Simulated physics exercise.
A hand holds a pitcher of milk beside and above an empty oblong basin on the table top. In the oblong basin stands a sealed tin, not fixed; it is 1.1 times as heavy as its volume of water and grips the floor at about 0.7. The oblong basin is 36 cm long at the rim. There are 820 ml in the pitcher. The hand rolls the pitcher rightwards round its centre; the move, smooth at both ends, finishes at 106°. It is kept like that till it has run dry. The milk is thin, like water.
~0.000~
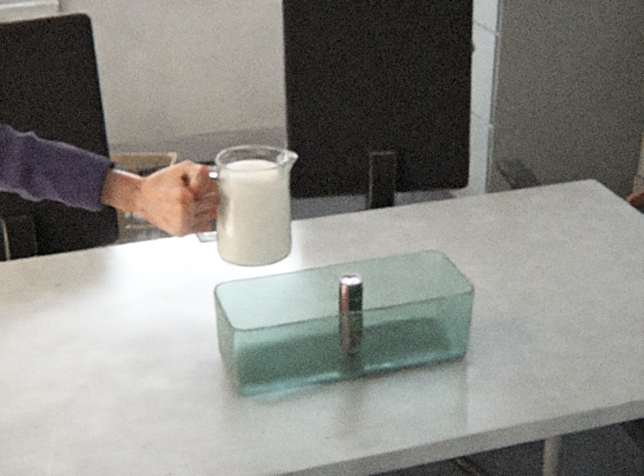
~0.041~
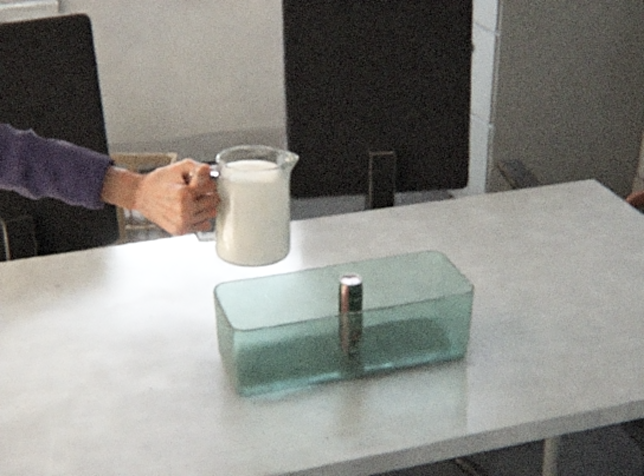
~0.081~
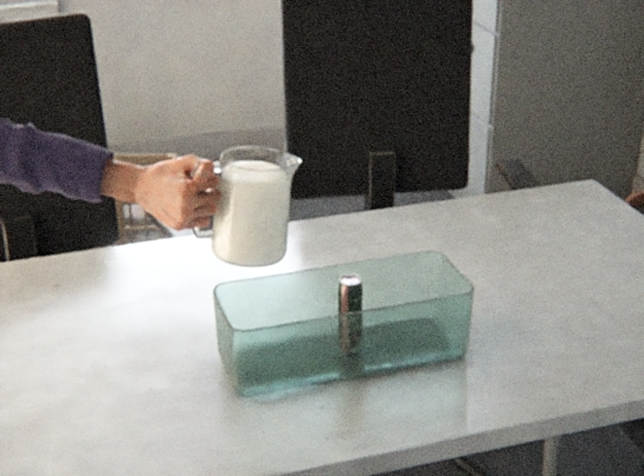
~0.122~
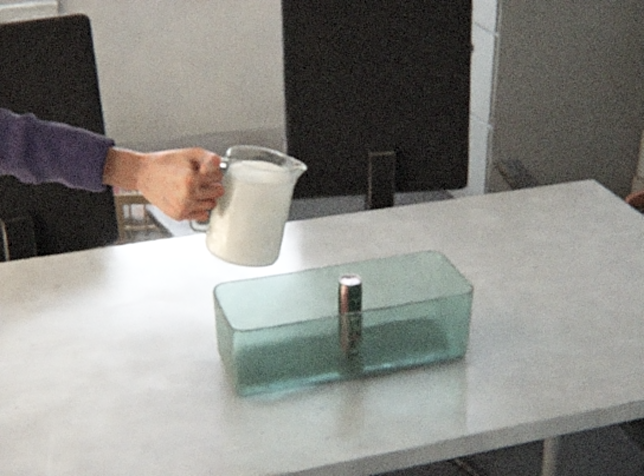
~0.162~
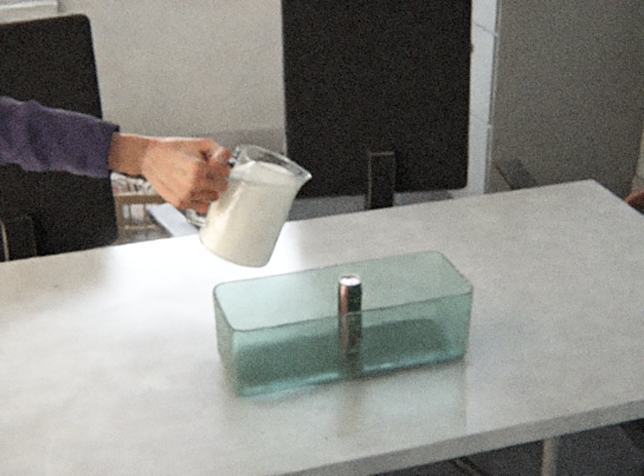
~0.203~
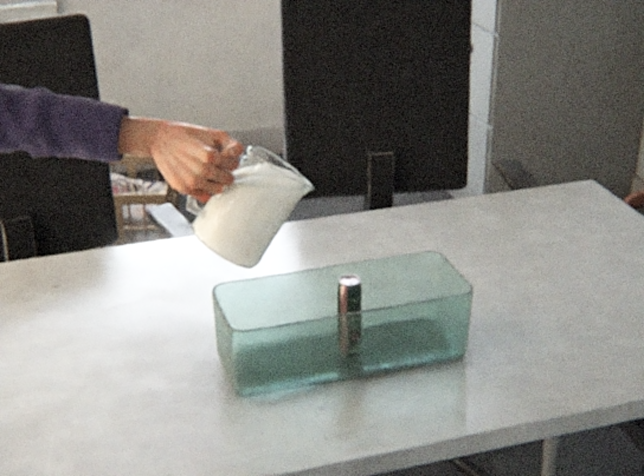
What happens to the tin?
It topples.
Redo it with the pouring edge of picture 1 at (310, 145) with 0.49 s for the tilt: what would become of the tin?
Then it keeps standing.
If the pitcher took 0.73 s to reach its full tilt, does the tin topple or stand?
Then it goes over.
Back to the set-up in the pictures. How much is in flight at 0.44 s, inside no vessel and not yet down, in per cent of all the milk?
Near 28 in a hundred.
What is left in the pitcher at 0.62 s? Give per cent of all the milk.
About 24 per cent.
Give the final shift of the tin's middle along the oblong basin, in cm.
About 9.0 cm.
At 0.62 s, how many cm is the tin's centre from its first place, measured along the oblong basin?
About 1 cm.
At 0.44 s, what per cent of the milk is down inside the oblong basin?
About 8 per cent.
After 0.44 s the tilt is 102° and 65 per cent is still to pour; the tin stands where it began.
After 0.62 s the tilt is 106° and 25 per cent is still to pour; the tin leans 5°.
After 0.81 s the tilt is 106° and 8 per cent is still to pour; the tin lies on its side.
After 1.01 s the tilt is 106° and 2 per cent is still to pour; the tin lies on its side.
In the end the tin lies on its side.
